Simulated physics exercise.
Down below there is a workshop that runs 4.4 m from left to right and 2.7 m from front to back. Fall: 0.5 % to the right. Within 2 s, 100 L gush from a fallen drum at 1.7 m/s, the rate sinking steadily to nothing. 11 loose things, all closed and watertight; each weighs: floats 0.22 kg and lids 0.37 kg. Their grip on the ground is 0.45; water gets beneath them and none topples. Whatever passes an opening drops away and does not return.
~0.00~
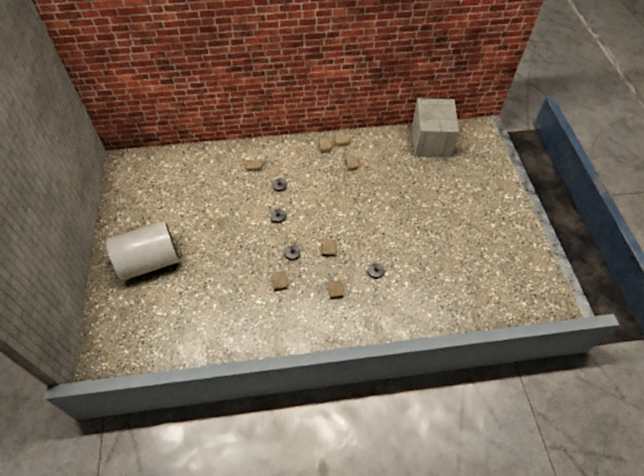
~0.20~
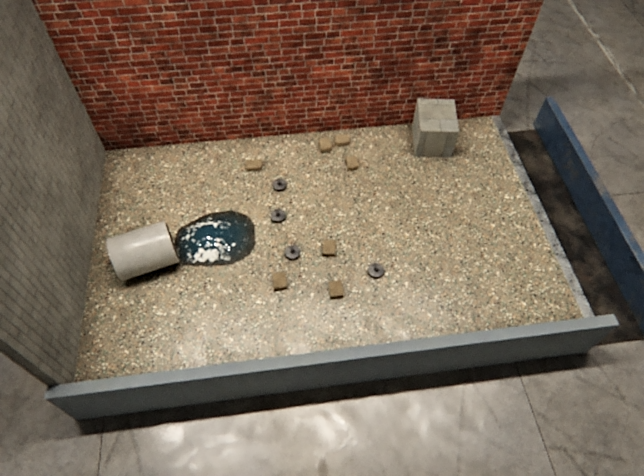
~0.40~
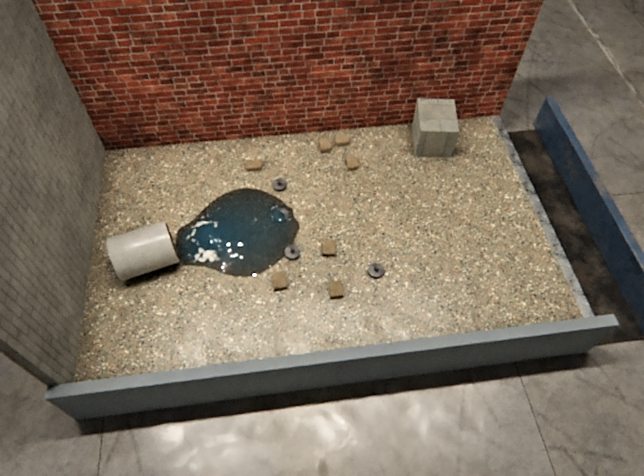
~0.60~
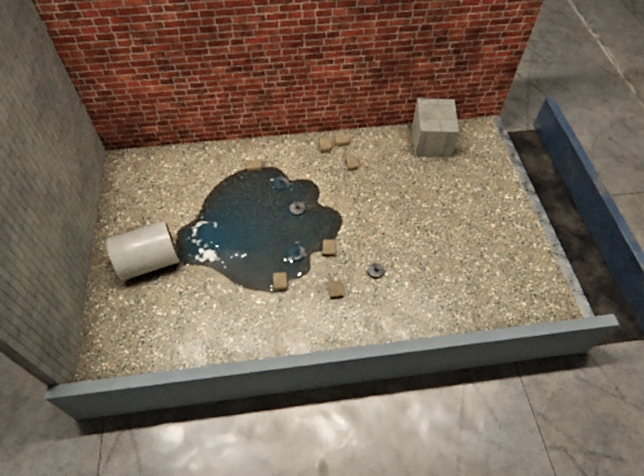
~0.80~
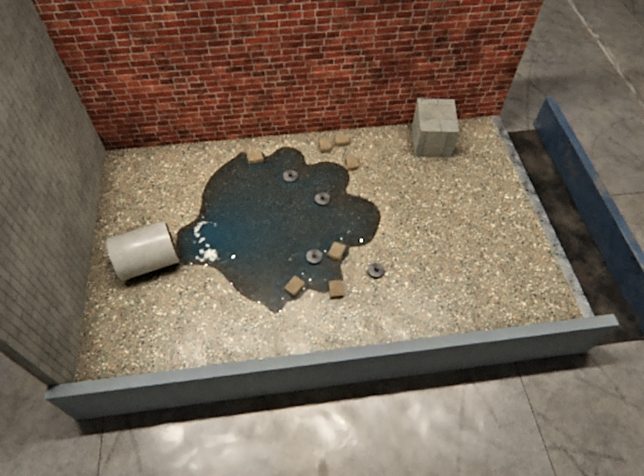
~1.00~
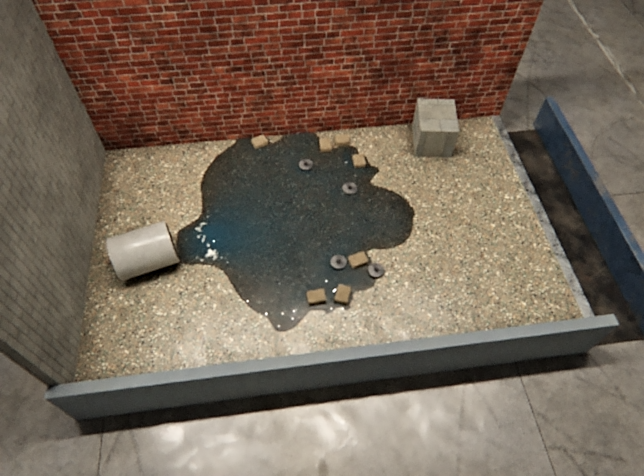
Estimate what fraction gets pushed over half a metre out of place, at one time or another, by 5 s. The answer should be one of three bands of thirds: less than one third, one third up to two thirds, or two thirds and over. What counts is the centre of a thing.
It falls in the band two thirds and over.
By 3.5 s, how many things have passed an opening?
1.
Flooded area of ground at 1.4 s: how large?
Roughly 5.0 m2.
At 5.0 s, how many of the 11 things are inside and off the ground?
I'd say 5 of them.
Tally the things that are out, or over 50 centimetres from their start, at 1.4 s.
The answer is 6.
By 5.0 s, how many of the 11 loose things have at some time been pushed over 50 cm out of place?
My count is 11.
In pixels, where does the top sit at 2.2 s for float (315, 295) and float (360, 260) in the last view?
Somewhere around (401, 338) and (492, 252).
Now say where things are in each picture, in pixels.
The first frame shows a lid at (278, 215) rests on the ground; a lid at (293, 252) rests on the ground; water covers 0.0 m2; 0 of 11 have shifted.
The second frame shows a lid at (278, 215) rests on the ground; a lid at (293, 252) rests on the ground; water covers 0.4 m2; 0 of 11 have shifted.
The third frame shows a lid at (281, 214), on the bottom; a lid at (293, 252), on the bottom; 0.8 m2 under water; 0 of 11 have shifted.
The fourth frame shows a lid at (298, 208), afloat, 21 cm from its start; a lid at (297, 253), on the bottom, 4 cm from its start; water covers 1.5 m2; 1 of 11 have shifted.
The fifth frame shows a lid at (322, 198), on the bottom, 49 cm from its start; a lid at (314, 256) floats, 21 cm from its start; water covers 2.4 m2; 6 of 11 have shifted.
The sixth frame shows a lid at (350, 188), on the bottom, 81 cm from its start; a lid at (339, 262) floats, 45 cm from its start; water covers 3.4 m2; 8 of 11 have shifted.
After 1.4 s 6 of 11 are over 50 cm from their spots; 6 afloat.
After 2.2 s 11 of 11 are over 50 cm from their spots; 9 afloat.
After 3.5 s 11 of 11 are over 50 cm from their spots; 7 afloat.
After 5.0 s 10 of 11 are over 50 cm from their spots, and 11 have been at some point; 5 afloat.
